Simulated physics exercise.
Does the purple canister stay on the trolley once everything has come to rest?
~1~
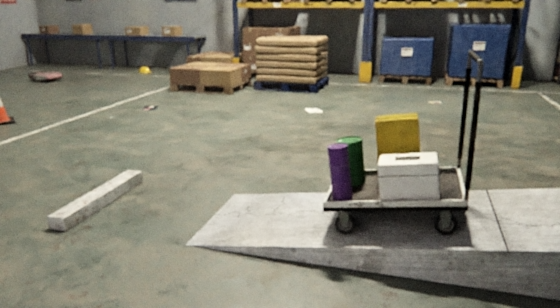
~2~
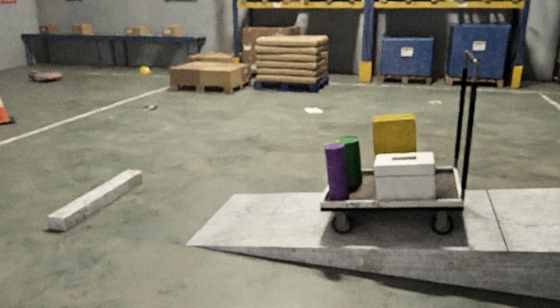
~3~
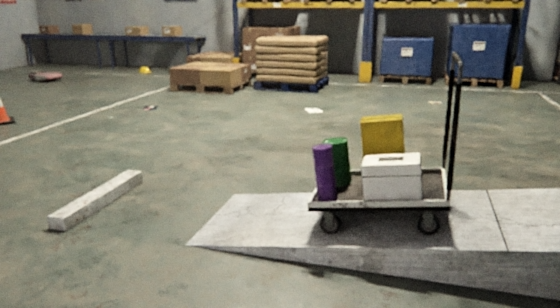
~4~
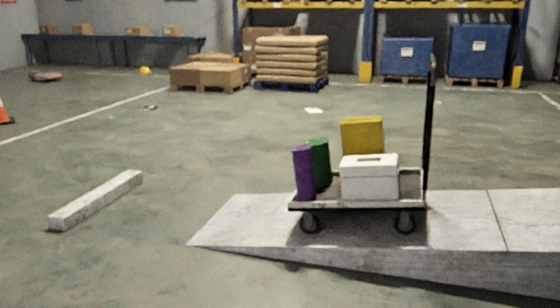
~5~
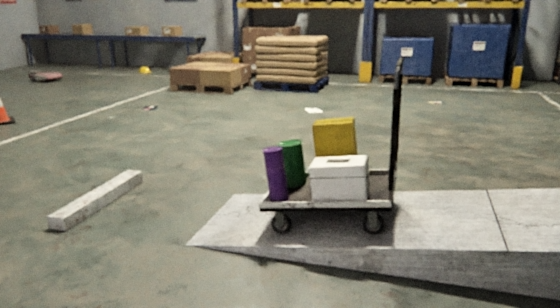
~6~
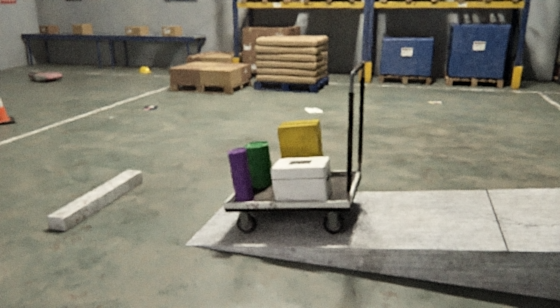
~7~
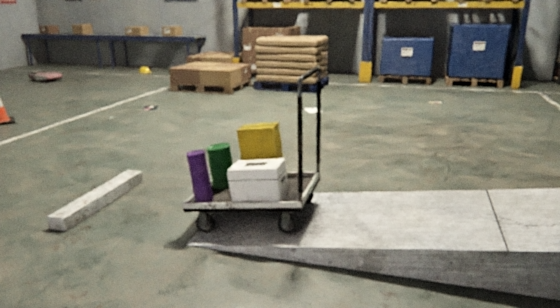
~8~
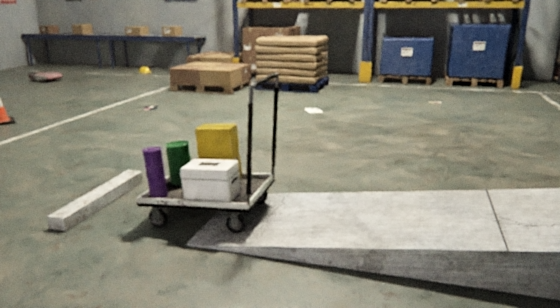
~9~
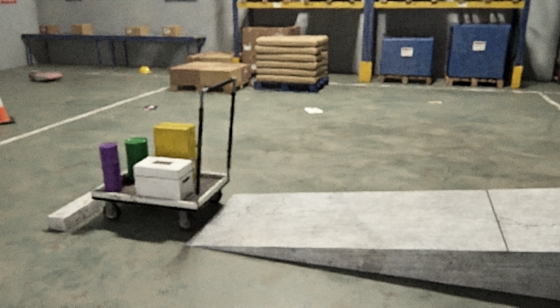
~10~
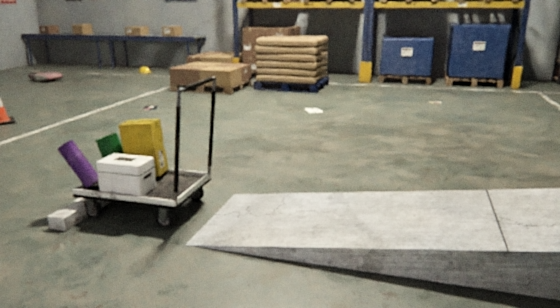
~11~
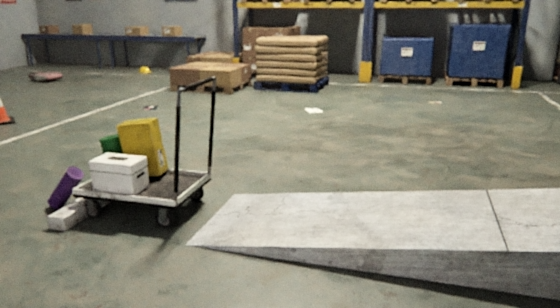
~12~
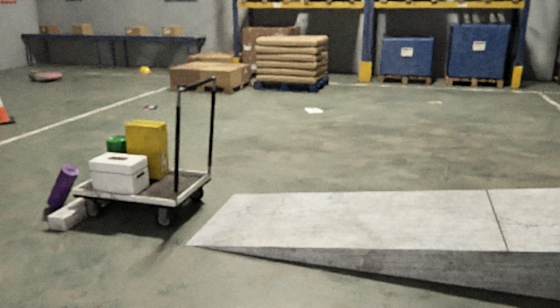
No, the purple canister tips off the left end when the trolley reaches the kerb, and it ends up off the deck.
